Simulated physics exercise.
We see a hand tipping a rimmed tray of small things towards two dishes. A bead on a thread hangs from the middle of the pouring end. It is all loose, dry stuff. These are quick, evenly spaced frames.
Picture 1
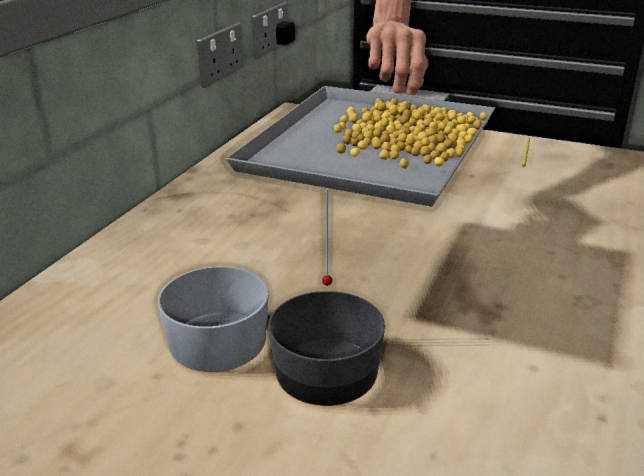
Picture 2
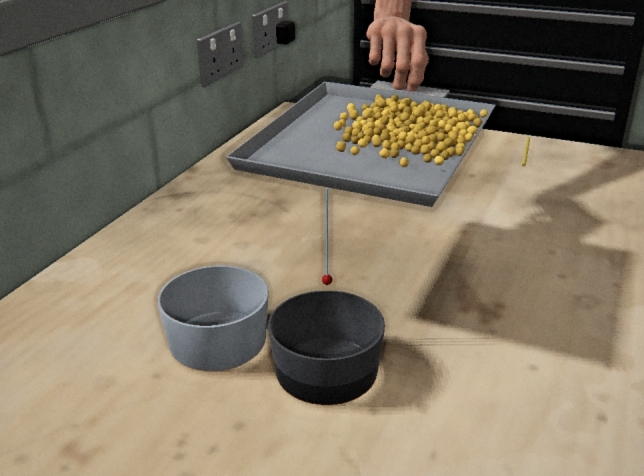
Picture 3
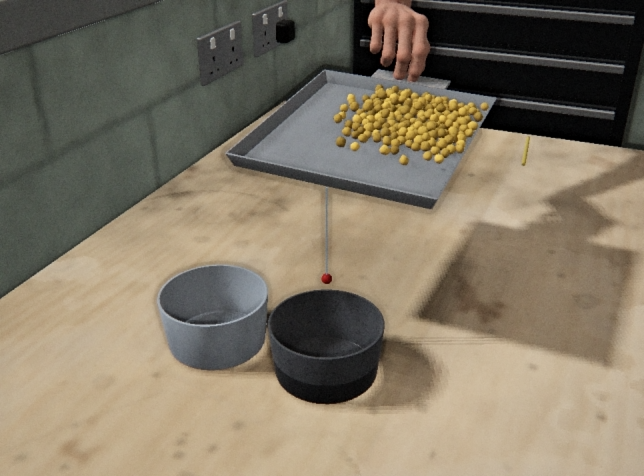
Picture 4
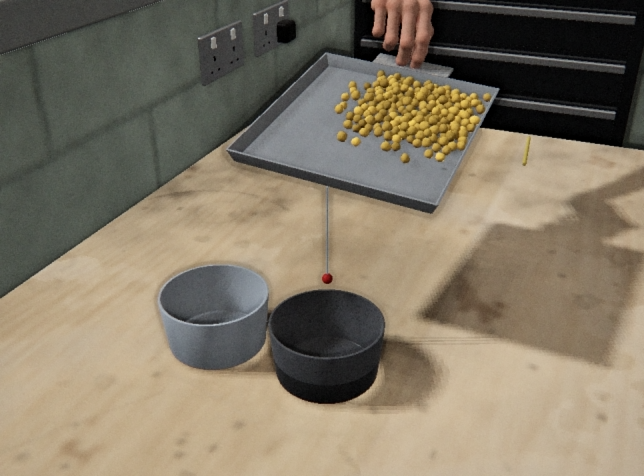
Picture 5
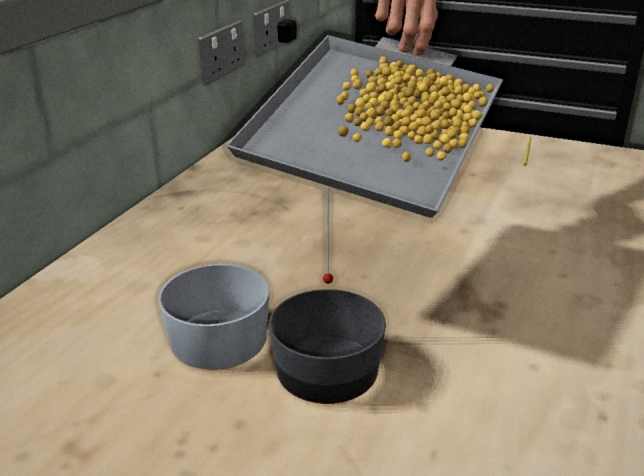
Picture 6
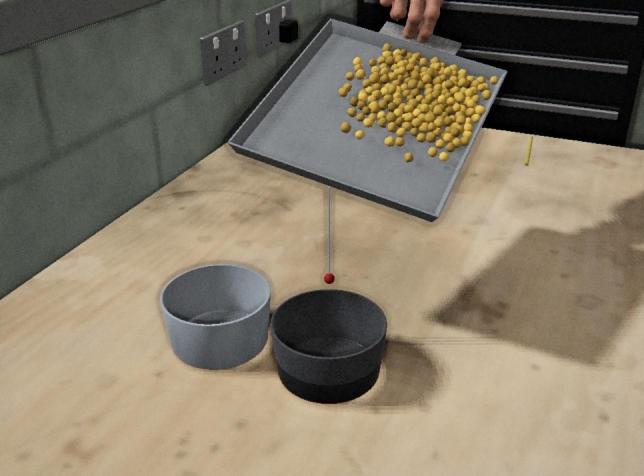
A hand raised the back of a gray tray of small yellow balls, tilting it steadily toward the front right, while the balls stayed bunched near the back above two bowls on a wooden table.
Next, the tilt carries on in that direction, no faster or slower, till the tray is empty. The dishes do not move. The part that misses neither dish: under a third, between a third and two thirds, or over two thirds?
In the dishes lies under a third of it.
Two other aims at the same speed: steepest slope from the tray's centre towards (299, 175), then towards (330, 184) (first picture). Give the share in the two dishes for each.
First some 80, then 60 per cent.
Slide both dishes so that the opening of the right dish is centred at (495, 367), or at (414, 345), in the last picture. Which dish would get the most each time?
The first try: The left-hand dish. The second: The dish on the right.
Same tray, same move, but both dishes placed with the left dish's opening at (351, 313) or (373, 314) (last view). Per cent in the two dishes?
Near 70 % and 70 %.
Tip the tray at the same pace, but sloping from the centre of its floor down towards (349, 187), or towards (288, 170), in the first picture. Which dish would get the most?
One: The right-hand dish. Two: The left dish.
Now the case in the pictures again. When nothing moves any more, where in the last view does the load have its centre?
Near (422, 381).
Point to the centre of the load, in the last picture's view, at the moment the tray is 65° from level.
Around (429, 209).
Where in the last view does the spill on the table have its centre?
Near (433, 380).
Soon after the last picture, tray tipped steeply; about two thirds on the tray; a stray few in the right dish; a small part outside both; about a quarter in the air.
A little later, tray tipped past a quarter turn; a stray few on the tray; a small part in the right dish; most outside both; a stray few in the air.
Later still, tray tipped past a quarter turn; a small part in the right dish; most outside both.
At rest, tray tipped past a quarter turn; a small part in the right dish; none in the left dish; most outside both.
